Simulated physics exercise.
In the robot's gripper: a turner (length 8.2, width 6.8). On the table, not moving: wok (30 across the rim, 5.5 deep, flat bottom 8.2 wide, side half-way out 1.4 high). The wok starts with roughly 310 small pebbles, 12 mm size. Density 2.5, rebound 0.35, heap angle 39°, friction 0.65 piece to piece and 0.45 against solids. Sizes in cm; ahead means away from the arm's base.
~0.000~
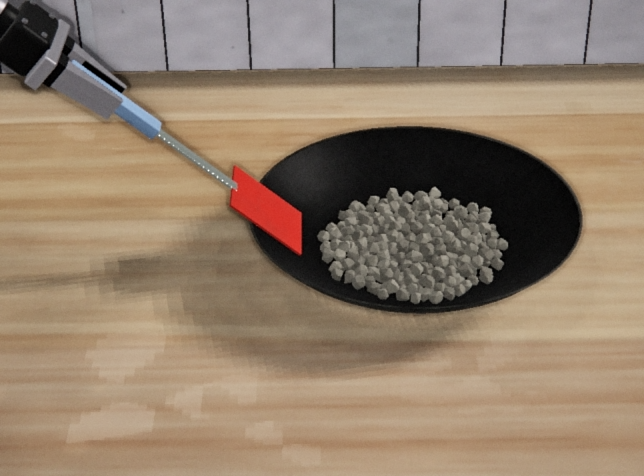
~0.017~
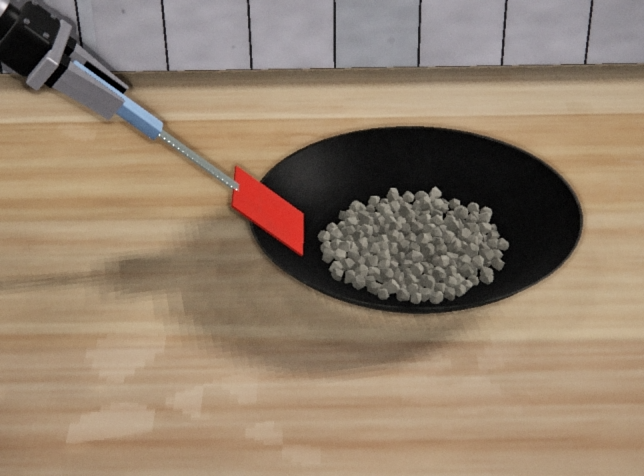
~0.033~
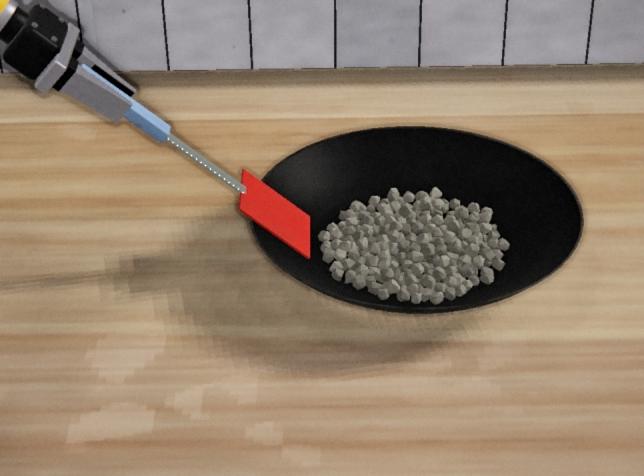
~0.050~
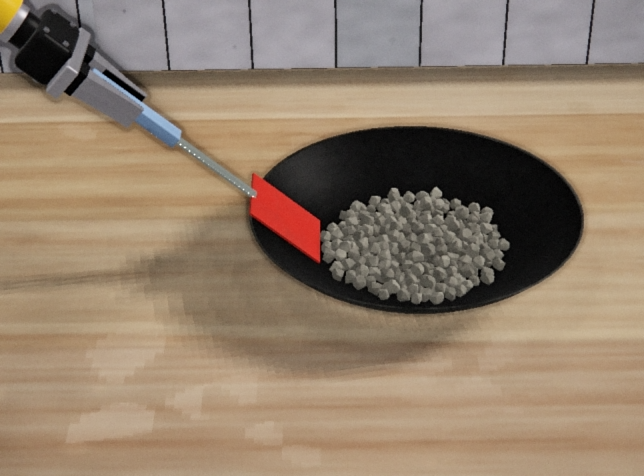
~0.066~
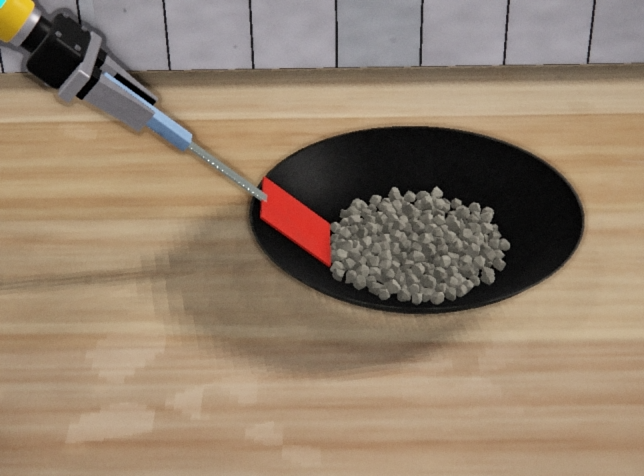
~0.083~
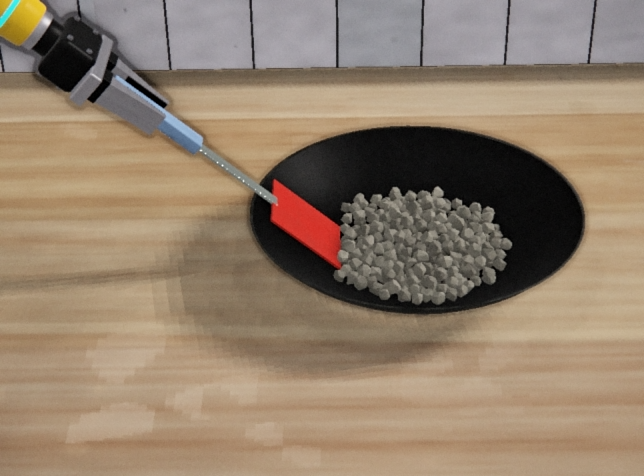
On a wooden table, a robot arm slides a red turner rightward into grey pebbles in a wok.
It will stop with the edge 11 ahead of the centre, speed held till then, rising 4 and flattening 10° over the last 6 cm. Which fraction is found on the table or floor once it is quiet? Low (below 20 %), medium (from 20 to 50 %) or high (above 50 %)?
Answer: Low; below 20 % of the small pebbles finish on the table or floor.
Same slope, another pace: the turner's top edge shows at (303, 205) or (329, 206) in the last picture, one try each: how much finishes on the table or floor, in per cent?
About 30 and 35 per cent.
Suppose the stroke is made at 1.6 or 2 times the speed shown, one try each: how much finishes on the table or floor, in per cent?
About 25 and 35 per cent.
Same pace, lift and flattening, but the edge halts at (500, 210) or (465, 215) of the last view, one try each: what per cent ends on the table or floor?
About 0 and 0 per cent.
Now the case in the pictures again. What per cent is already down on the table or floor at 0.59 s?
About 10 per cent.
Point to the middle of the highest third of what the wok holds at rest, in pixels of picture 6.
At about (515, 223).
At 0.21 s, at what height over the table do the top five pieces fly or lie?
About 4 cm.
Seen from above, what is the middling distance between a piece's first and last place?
Some 5 cm.
After 0.21 s, sloping 42°, highest piece 4 above the table; 307 in the wok.
After 0.33 s, sloping 39°, highest piece 6 above the table; 307 in the wok.
After 0.59 s, sloping 32°, highest piece 5 above the table; 275 in the wok, 30 on the table or floor, 2 on the blade or in flight.
After 1.64 s, sloping 32°, highest piece 5 above the table; 275 in the wok, 32 on the table or floor.
In the end, 275 in the wok, 32 on the table or floor. That is 10 % on the table or floor.
